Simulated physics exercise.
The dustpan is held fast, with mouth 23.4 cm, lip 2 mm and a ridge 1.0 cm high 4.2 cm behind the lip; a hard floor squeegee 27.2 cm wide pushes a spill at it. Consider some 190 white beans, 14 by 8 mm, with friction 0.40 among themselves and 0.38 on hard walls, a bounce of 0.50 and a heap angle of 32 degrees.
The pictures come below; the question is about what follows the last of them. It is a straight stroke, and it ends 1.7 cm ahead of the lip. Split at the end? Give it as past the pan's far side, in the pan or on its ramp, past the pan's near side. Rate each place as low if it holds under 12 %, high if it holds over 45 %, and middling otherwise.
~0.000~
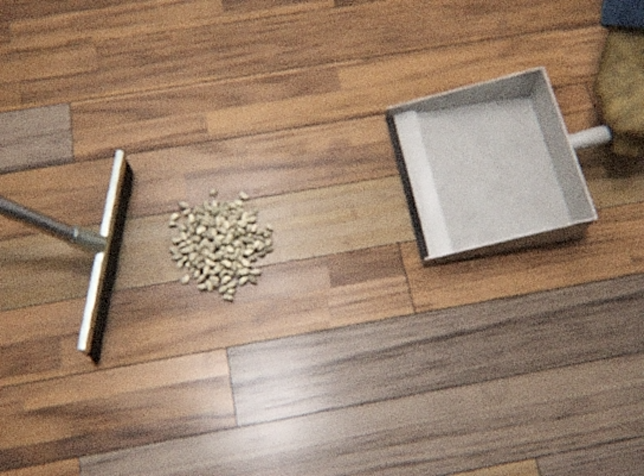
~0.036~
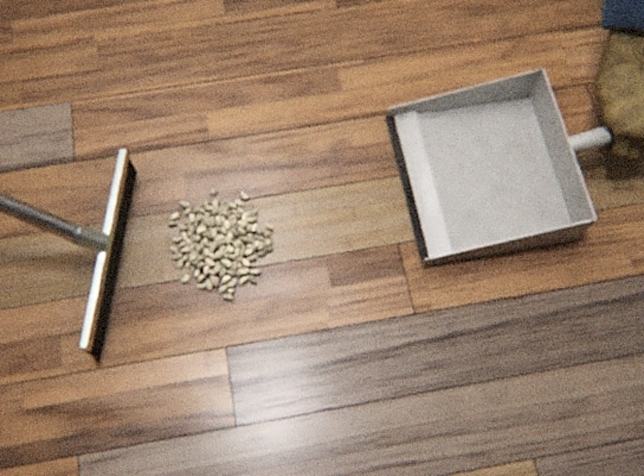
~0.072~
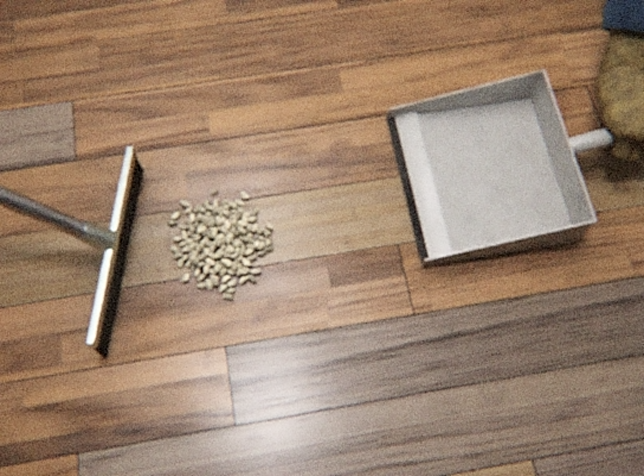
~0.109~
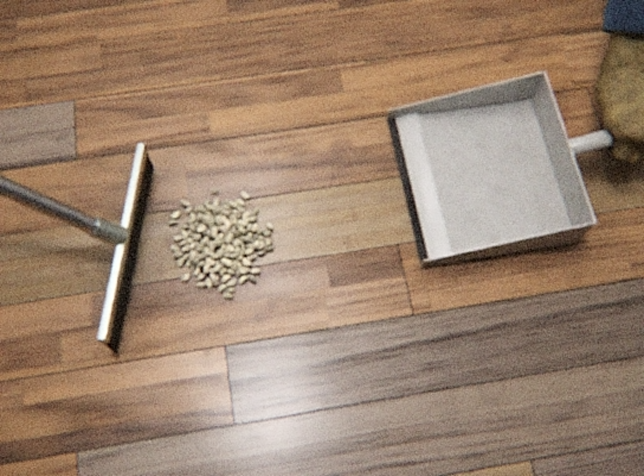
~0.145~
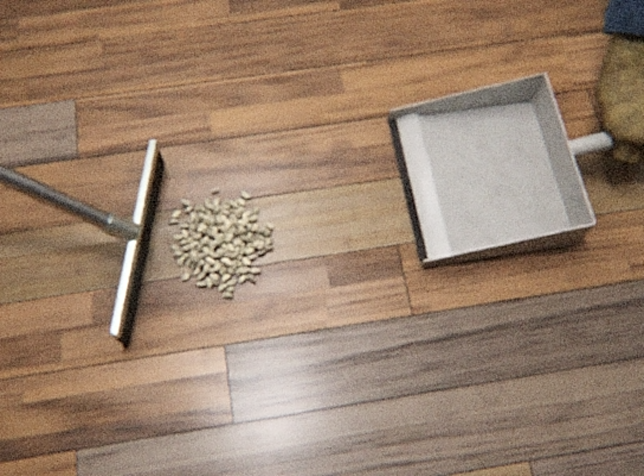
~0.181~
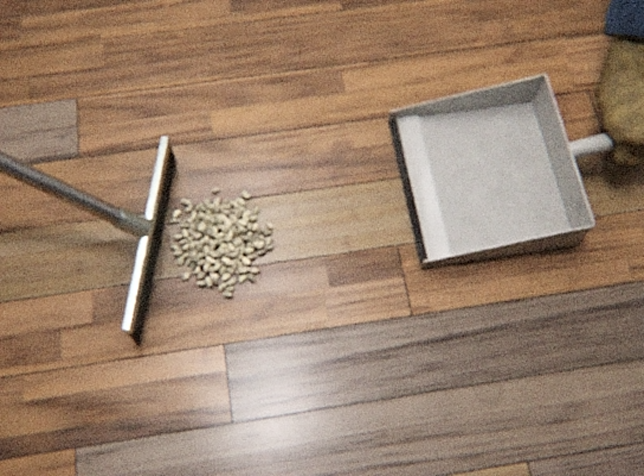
Far side - low; pan - low; near side - middling.
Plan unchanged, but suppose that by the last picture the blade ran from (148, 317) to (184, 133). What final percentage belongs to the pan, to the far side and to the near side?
You'd see pan at 10, far at 0 and near at 15.
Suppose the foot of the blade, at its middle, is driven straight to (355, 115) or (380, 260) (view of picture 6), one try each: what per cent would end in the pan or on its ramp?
Some 0 and 15 per cent.
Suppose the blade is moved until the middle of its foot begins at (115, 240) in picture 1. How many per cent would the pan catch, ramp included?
Around 5 %.
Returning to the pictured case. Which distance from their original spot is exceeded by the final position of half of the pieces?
Median: Approx. 24 cm.
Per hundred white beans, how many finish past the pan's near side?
Estimated share: 20 per cent.
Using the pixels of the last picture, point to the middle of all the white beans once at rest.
Centre at rest: Approx. (389, 217) px.
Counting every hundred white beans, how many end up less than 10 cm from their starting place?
0 %.
Then, at 0.53 s, middle of the blade 21 cm from the lip; 0 % over the lip, far side 0 %, near side 5 %.
After 0.76 s, middle of the blade 11 cm from the lip; 0 % over the lip, far side 0 %, near side 15 %.
After 1.10 s, middle of the blade 5 cm from the lip; 5 % over the lip, far side 0 %, near side 20 %.
At rest (2.7 s), far side 0 %, pan 5 %, near side 20 %, in front of the lip or behind the blade 80 %.
